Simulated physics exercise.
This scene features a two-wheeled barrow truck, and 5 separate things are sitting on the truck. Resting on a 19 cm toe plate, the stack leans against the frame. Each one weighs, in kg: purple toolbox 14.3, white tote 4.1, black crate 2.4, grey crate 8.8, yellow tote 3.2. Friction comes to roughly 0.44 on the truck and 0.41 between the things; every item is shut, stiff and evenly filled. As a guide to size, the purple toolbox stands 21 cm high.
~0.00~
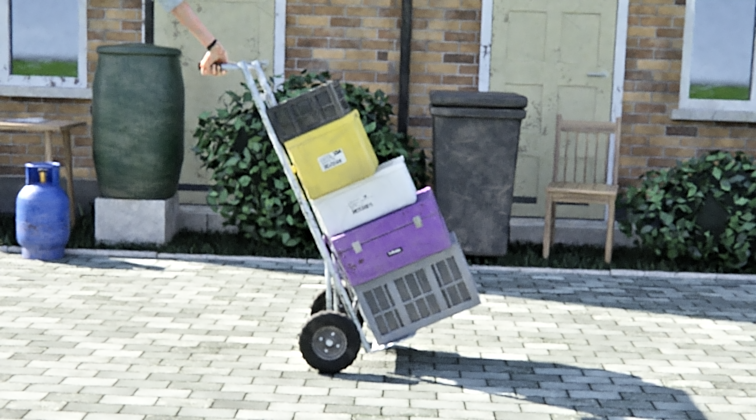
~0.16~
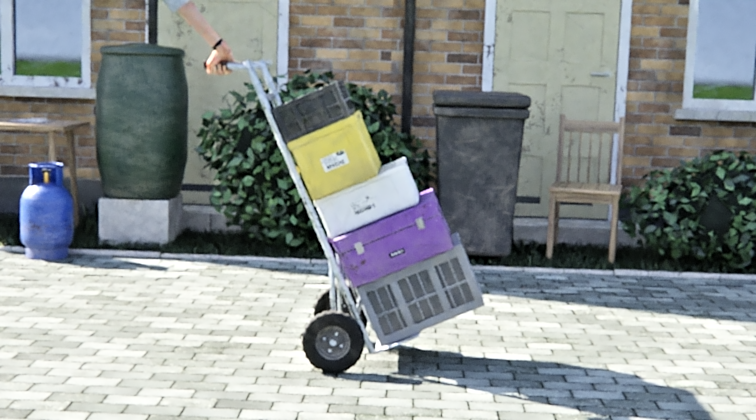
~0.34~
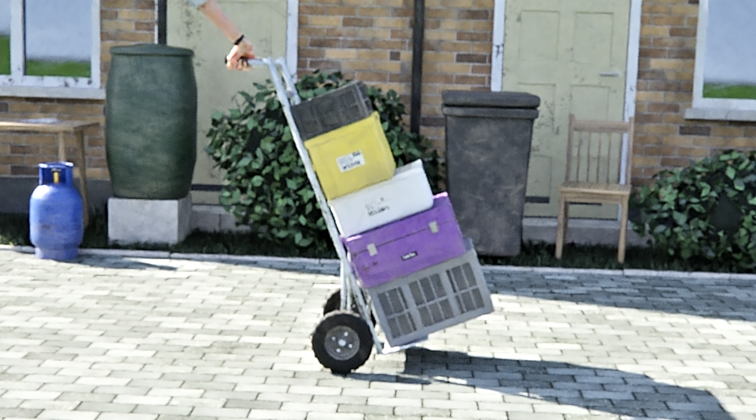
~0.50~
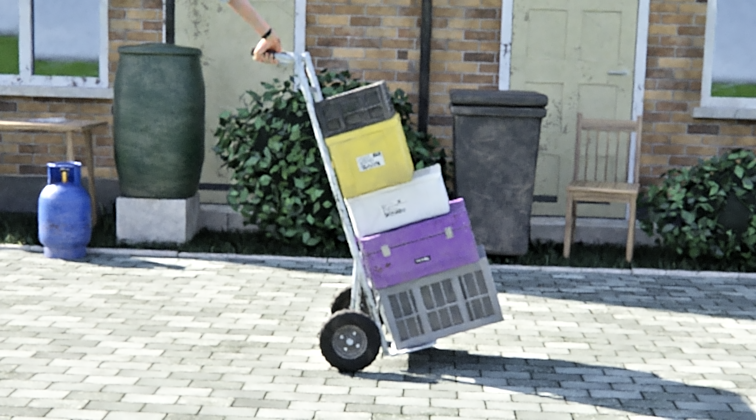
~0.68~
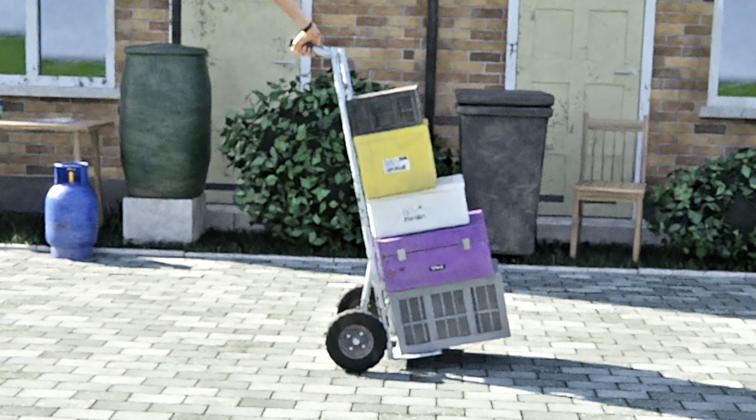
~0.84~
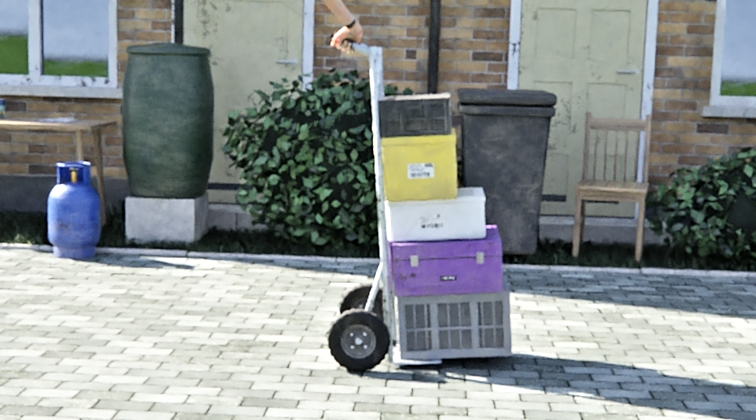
We see a hand gripping the handle of a two-wheeled truck stacked with a grey crate, purple toolbox, white tote, yellow tote and black crate, raising the leaning load to nearly upright as it shifts slightly right.
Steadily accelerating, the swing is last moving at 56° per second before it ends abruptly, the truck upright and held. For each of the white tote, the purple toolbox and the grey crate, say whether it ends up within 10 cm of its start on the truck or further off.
The white tote stays within, the purple toolbox stays within, the grey crate stays within.
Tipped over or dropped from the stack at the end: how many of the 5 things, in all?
My answer is 0.
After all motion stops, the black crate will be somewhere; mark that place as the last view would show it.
Roughly at (474, 122) in the last picture.
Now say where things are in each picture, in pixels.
The first picture shows truck 25° back; white tote (366, 197); purple toolbox (392, 235); grey crate (417, 287).
The second picture shows truck 25° back; black crate (315, 110); yellow tote (337, 155).
The third picture shows truck 22° back; black crate (334, 110); yellow tote (353, 155).
The fourth picture shows truck 18° back; black crate (356, 109); yellow tote (372, 155).
The fifth picture shows truck 12° back; black crate (387, 110); yellow tote (397, 158).
The sixth picture shows truck 5° back; white tote (436, 215); purple toolbox (447, 260); grey crate (454, 316).
By 0.94 s, truck upright.
By 1.04 s, truck upright; white tote 4 cm from its spot near (457, 222); purple toolbox 2 cm from its spot near (460, 268); black crate 9 cm from its spot.
By 1.14 s, truck upright; white tote 5 cm from its spot near (460, 222); purple toolbox 2 cm from its spot near (460, 268); black crate 14 cm from its spot.
When it is over (1.6 s), not toppled but over 10 cm from the start, black crate; the other 4 within 10 cm of the start. In the last view, white tote near (460, 222), purple toolbox near (460, 268).
